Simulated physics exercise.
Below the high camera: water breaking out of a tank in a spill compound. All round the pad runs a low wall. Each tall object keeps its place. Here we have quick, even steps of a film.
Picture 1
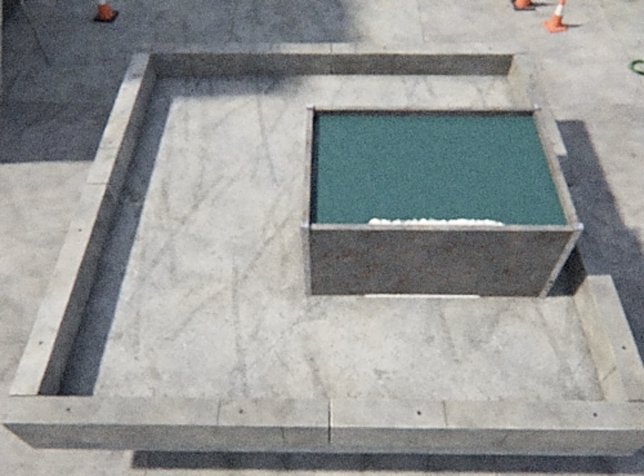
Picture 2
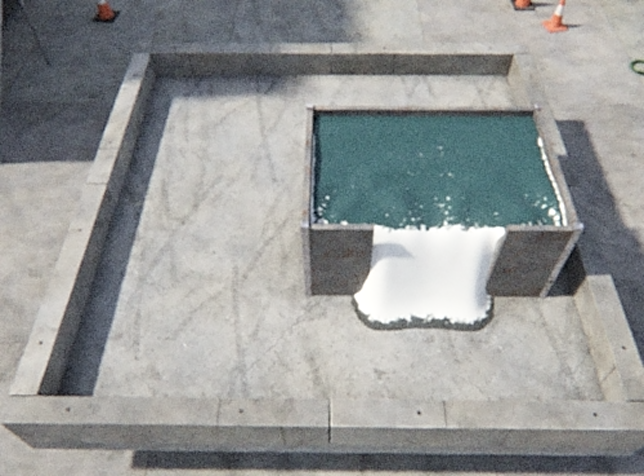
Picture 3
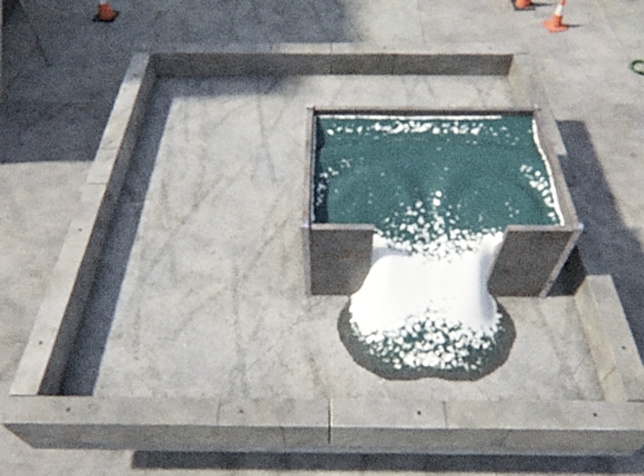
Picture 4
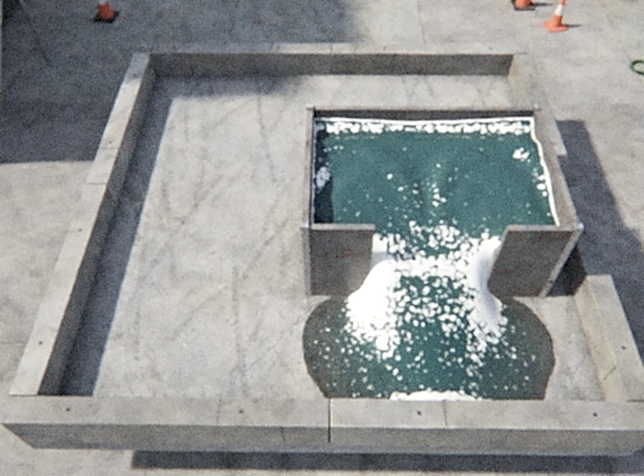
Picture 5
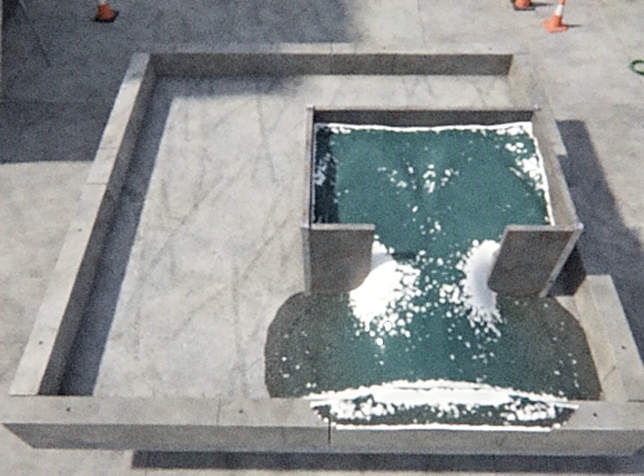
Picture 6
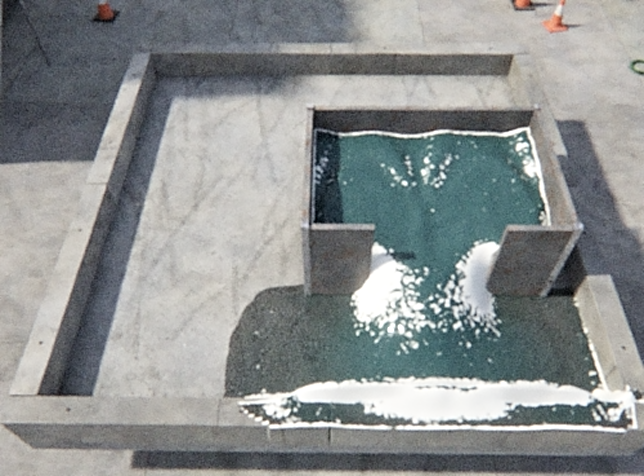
Water bursts from an open tank's front and spreads across the pad to the low wall.
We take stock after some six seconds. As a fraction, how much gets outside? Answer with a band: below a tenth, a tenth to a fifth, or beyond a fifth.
A tenth to a fifth.
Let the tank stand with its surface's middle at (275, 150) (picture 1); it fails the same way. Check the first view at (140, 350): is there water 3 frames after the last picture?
At that place: Covered.
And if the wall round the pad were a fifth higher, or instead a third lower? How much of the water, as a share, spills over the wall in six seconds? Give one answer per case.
First try roughly 10 per cent, second try roughly 34 per cent.
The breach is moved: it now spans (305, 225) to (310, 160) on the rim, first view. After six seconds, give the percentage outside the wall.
Roughly 6 %.
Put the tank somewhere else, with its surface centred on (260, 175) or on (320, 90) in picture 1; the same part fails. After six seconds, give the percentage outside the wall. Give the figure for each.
~ 16% and 6%, about.
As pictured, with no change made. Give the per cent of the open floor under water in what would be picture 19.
Near 60 in a hundred.
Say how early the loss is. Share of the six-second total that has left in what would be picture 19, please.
Around 95 % of the total, roughly.
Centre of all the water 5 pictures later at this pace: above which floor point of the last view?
I'd point to (411, 284).
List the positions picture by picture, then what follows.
The open tank at (430, 168) is whole and still, in the first frame.
Water pours out at (429, 273) and has run to (363, 312), in the second frame.
Water pours out at (429, 273) and has run to (372, 363), in the third frame.
The front is at a hidden place, out from the gap at (428, 275), in the fourth frame.
Water pours out at (428, 275) and has run to a hidden place, in the fifth frame.
Water pours out at (428, 274) and has run to a hidden place, in the sixth frame.
A moment on, water covers 25 % of the floor; the low wall has let 2 % over.
Next, water covers 30 % of the floor; the low wall has let 7 % over.
Then, water covers 50 % of the floor; the low wall has let 15 % over.
Later, water covers 70 % of the floor; the low wall has let 16 % over.
In the end, water covers 80 % of the floor; the low wall has let 16 % over.
